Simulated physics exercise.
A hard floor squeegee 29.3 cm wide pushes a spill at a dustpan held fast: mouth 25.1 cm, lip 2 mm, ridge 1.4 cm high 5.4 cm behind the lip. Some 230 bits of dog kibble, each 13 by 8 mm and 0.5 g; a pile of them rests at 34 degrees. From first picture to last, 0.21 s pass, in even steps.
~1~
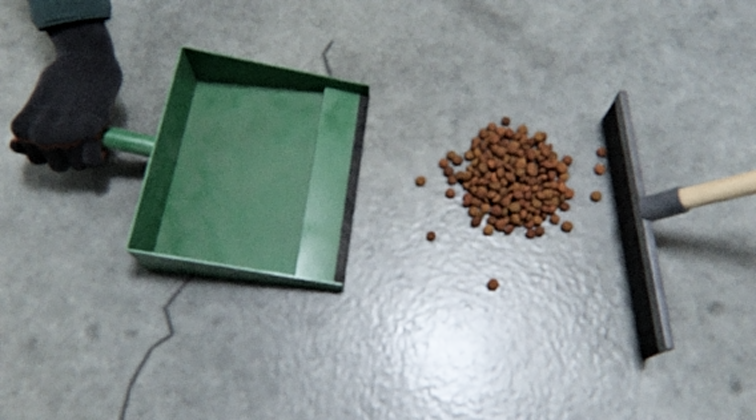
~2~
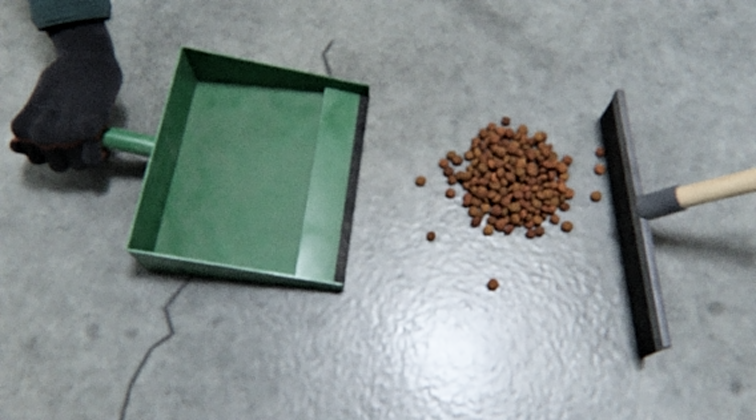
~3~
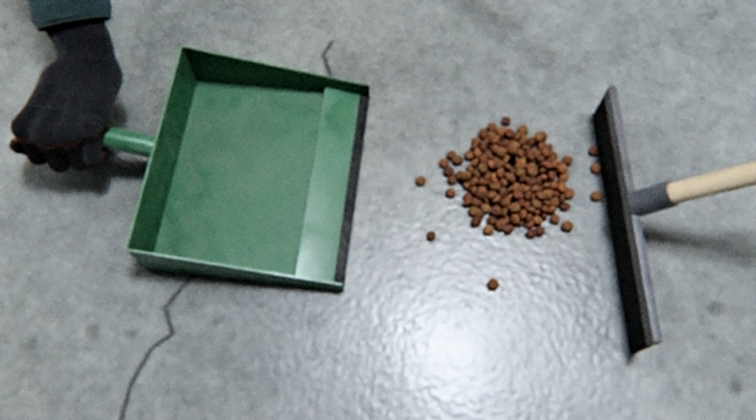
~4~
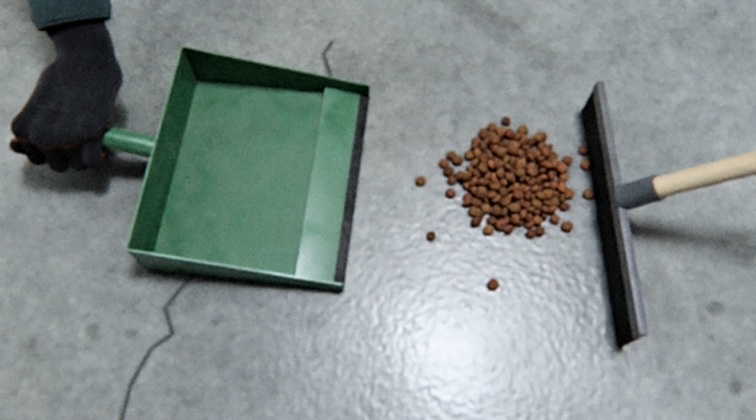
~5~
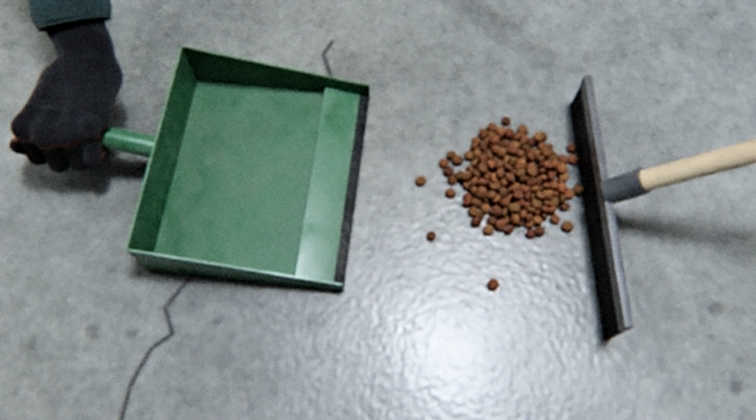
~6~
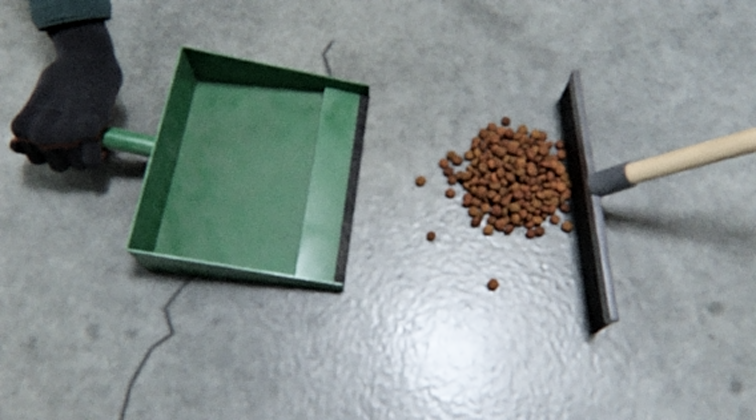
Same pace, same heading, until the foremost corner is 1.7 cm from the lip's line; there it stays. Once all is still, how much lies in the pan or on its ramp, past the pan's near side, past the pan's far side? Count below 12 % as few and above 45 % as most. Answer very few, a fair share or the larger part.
Pan a fair share, near side very few, far side a fair share.
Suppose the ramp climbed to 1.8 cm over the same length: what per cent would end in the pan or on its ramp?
Then about 20 per cent.
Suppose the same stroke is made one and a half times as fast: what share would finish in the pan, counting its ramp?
In that case some 20 per cent.
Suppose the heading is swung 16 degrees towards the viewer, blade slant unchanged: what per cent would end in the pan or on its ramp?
It would be near 35 per cent.
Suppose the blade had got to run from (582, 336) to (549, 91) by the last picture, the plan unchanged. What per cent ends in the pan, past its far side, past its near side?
Pan 40, far 5, near 0.
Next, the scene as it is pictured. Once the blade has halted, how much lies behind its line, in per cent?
Some 0 per cent.
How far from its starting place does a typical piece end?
Roughly 18 cm.
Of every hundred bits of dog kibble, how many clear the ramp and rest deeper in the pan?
About 0 per cent.
Then, 0.32 s after the last picture, middle of the blade 15 cm from the lip; 0 % over the lip, far side 5 %, near side 0 %.
Then, 0.53 s after the last picture, middle of the blade 8 cm from the lip; 0 % over the lip, far side 15 %, near side 0 %.
Then, 0.85 s after the last picture, middle of the blade 3 cm from the lip; 15 % over the lip, far side 20 %, near side 0 %.
In the end, pan 15 %, near side 0 %, far side 20 %, in front of the lip or behind the blade 65 %.
